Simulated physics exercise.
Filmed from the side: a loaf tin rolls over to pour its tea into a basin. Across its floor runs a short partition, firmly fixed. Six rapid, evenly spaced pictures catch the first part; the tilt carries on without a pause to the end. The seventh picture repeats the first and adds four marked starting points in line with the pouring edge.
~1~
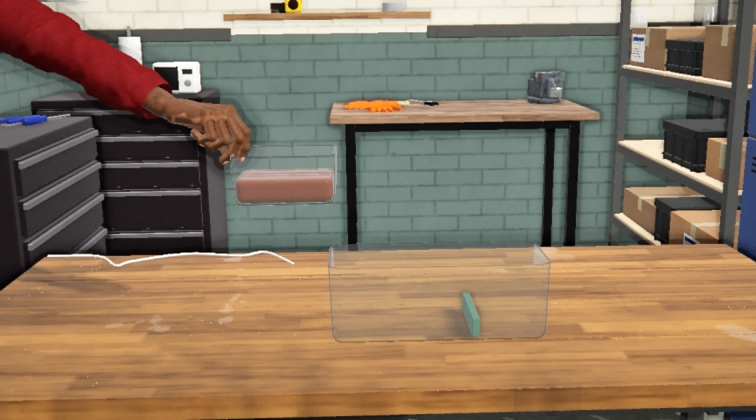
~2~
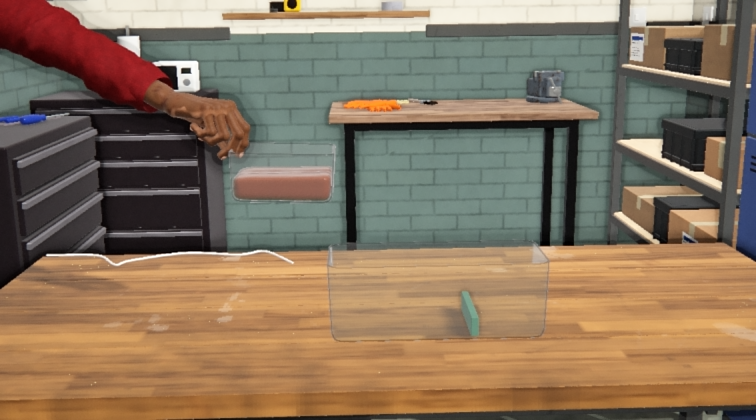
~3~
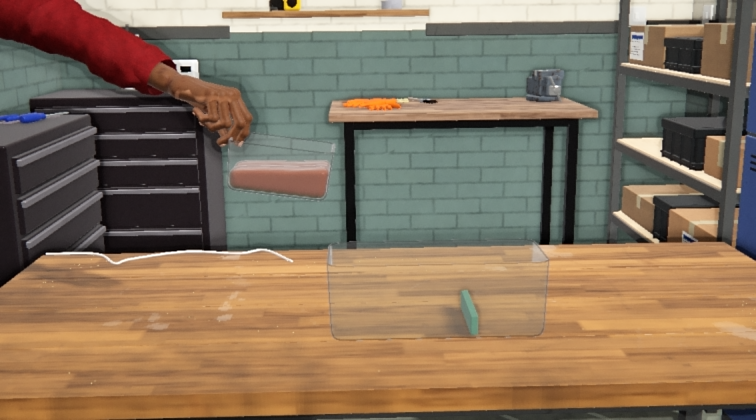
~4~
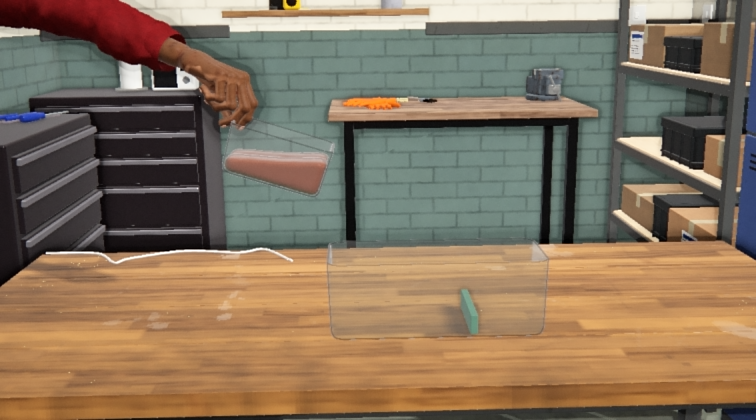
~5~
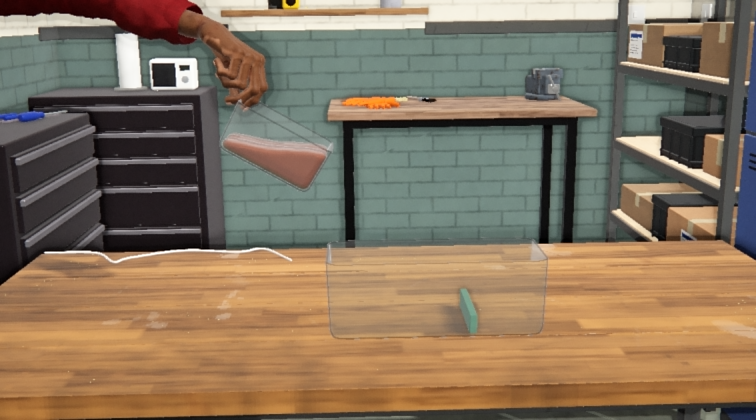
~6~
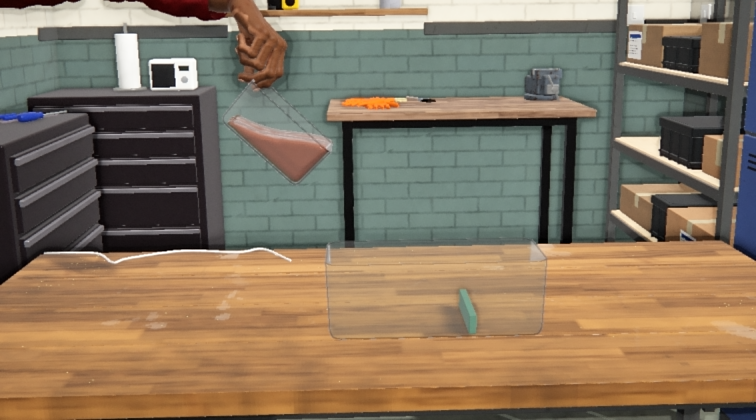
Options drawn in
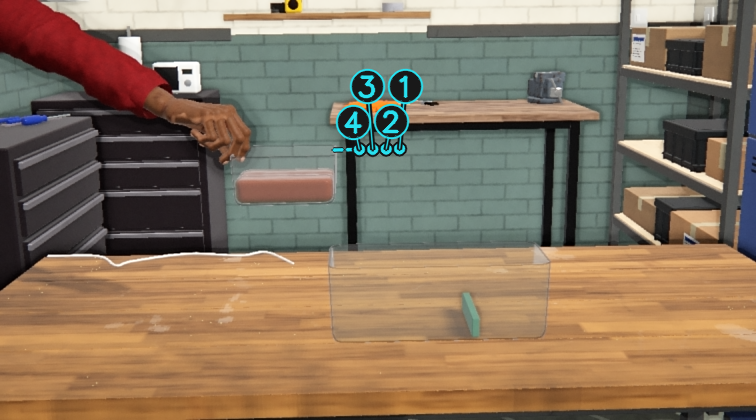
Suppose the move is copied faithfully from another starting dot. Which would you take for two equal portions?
I would pick spot 1.
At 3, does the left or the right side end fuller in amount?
More ends on the left.
On the marked copy, 1 at (399, 148); 2 at (386, 149); 3 at (372, 149); 4 at (359, 149).
For spot 1, about 48 % ends left of the wall and 48 % right of it; 5 % is lost outside.
For spot 2, about 62 % ends left of the wall and 33 % right of it; 5 % is lost outside.
For spot 3, about 79 % ends left of the wall and 14 % right of it; 8 % is lost outside.
For spot 4, about 80 % ends left of the wall and 16 % right of it; 4 % is lost outside.
